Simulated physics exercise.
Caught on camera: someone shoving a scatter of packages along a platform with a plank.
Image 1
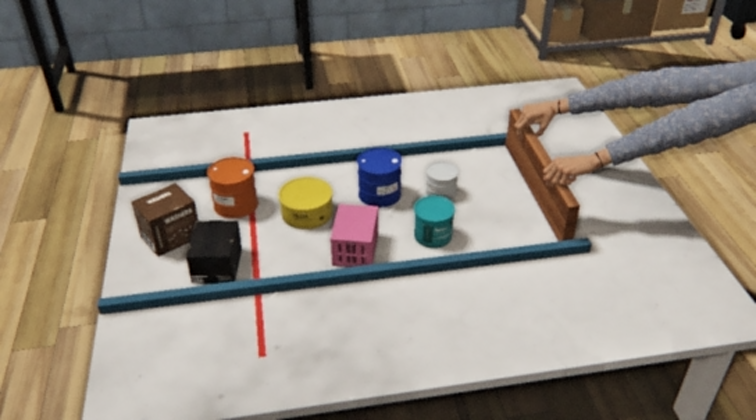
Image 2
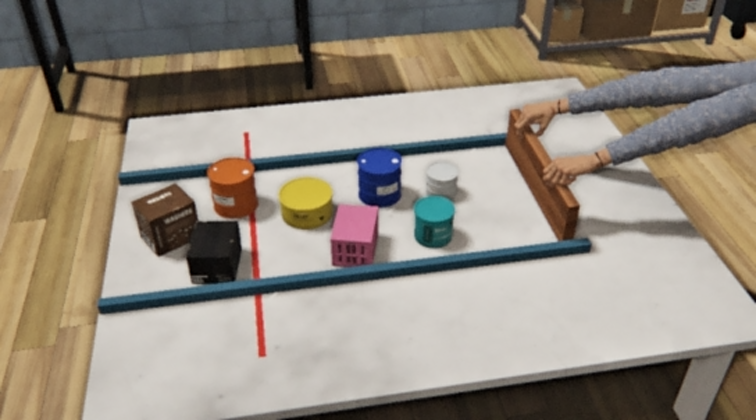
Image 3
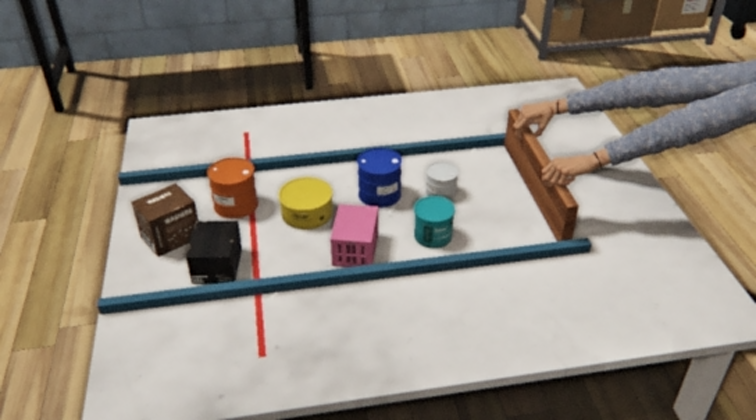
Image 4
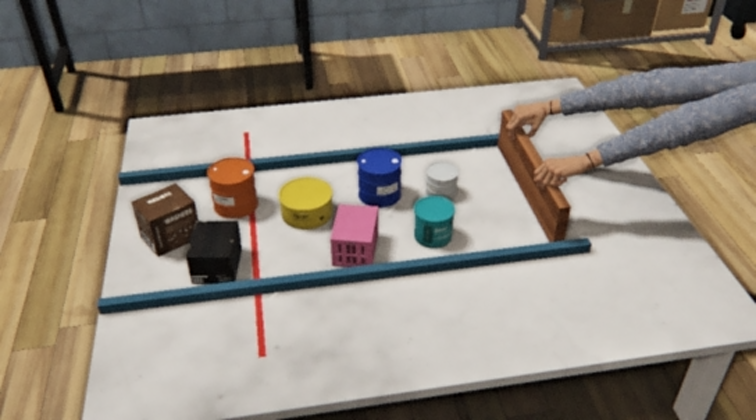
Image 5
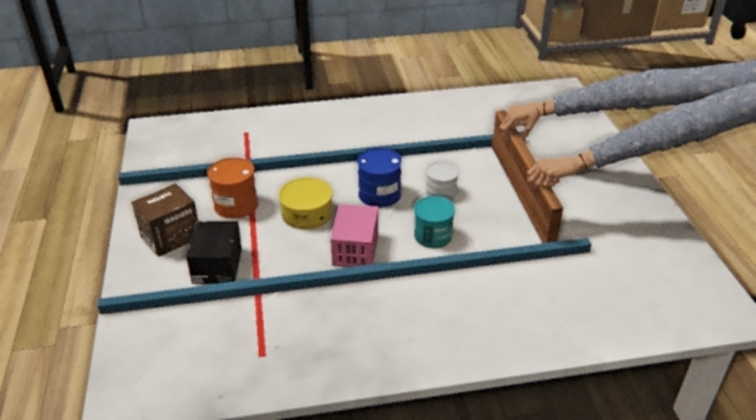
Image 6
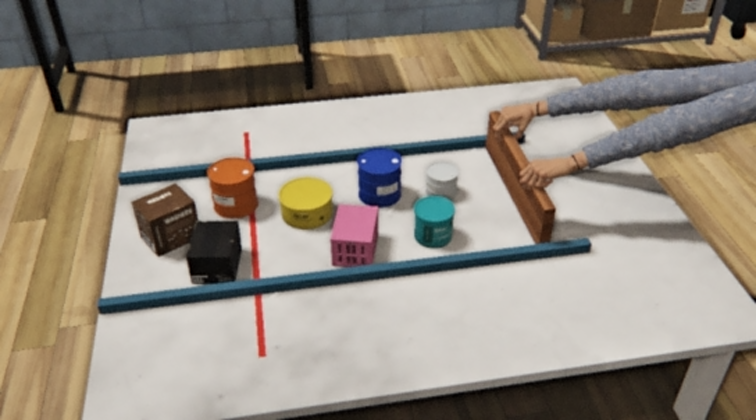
Two hands slid a wooden plank slightly to the left between two blue rails on a white table, while the scattered boxes and colourful canisters around a red line stayed still, untouched.
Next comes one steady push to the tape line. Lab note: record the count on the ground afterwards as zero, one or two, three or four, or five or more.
Count on ground: Zero.
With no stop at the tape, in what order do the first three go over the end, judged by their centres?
Sequence: The brown box, the black box, the orange canister.
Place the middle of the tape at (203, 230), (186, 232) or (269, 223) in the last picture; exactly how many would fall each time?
It would be 2, 2 and 0.
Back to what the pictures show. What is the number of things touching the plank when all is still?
I count 3 of them.
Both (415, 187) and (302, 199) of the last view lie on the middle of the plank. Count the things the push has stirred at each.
Note: First position 3; second position 7.
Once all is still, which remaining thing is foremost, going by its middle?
The brown box is the one.
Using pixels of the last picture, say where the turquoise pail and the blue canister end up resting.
In order, first (233, 245), then (227, 184).
A little later, none off yet; brown box at rest near (167, 220); black box at rest near (215, 252); orange canister at rest near (233, 188).
When it is over, the number that fall off is zero.
